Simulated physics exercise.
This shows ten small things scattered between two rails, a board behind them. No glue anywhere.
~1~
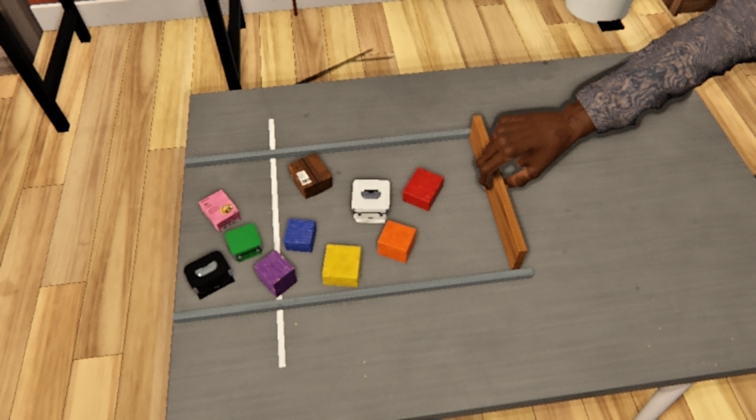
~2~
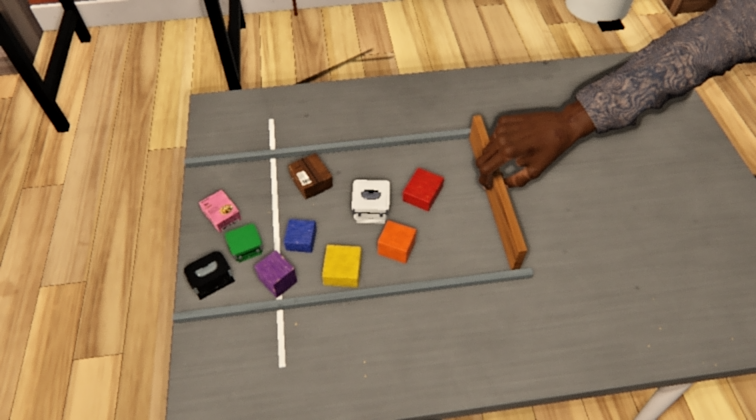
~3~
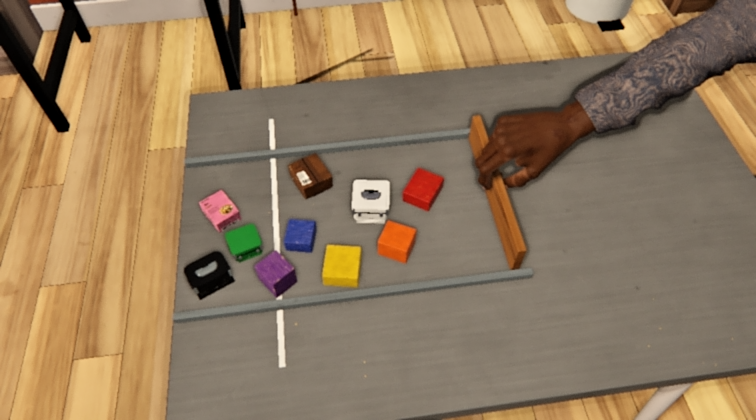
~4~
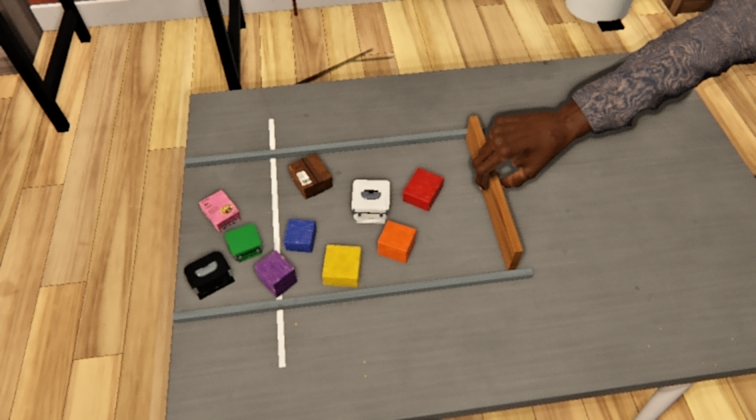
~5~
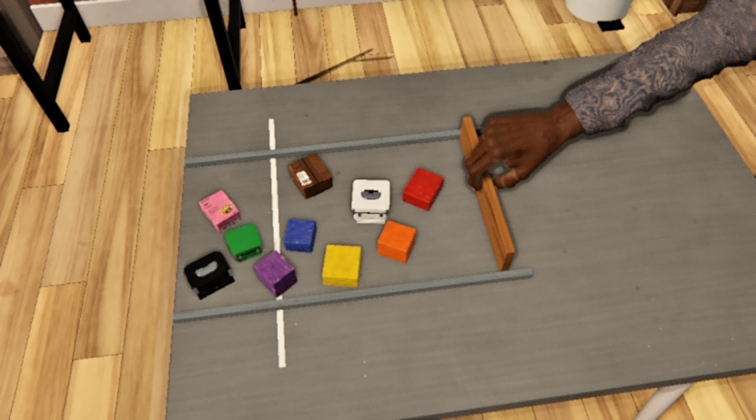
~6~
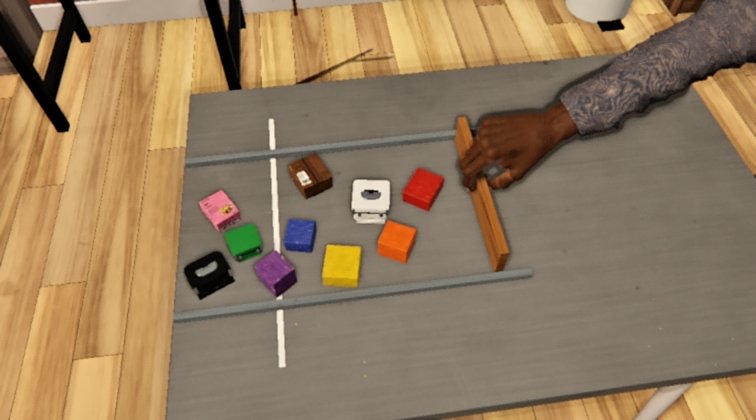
The footage shows ten small, variously coloured objects scattered between two rails on a grey table, with a white line crossing beneath them. A hand holds a wooden board still, then slides it slightly left, while the objects stay still.
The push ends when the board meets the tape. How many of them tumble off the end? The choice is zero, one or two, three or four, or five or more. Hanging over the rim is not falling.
As it turns out, the number that fall off is one or two.
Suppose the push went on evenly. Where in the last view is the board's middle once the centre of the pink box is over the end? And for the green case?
About (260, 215), and (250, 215) for the other.
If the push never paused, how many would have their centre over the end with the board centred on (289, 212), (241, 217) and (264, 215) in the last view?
It would be 1, 4 and 1.
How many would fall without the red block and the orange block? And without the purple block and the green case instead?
The counts: 0 and 0.
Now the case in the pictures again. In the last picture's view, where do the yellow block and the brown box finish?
First (228, 286), then (258, 178).
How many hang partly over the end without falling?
Overhanging: 0.
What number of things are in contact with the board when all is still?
The number is 3.
Early on, none off yet; black case at rest near (209, 275); pink box at rest near (220, 211); green case at rest near (245, 244).
Finally, the number that fall off is one or two; lost, black case.
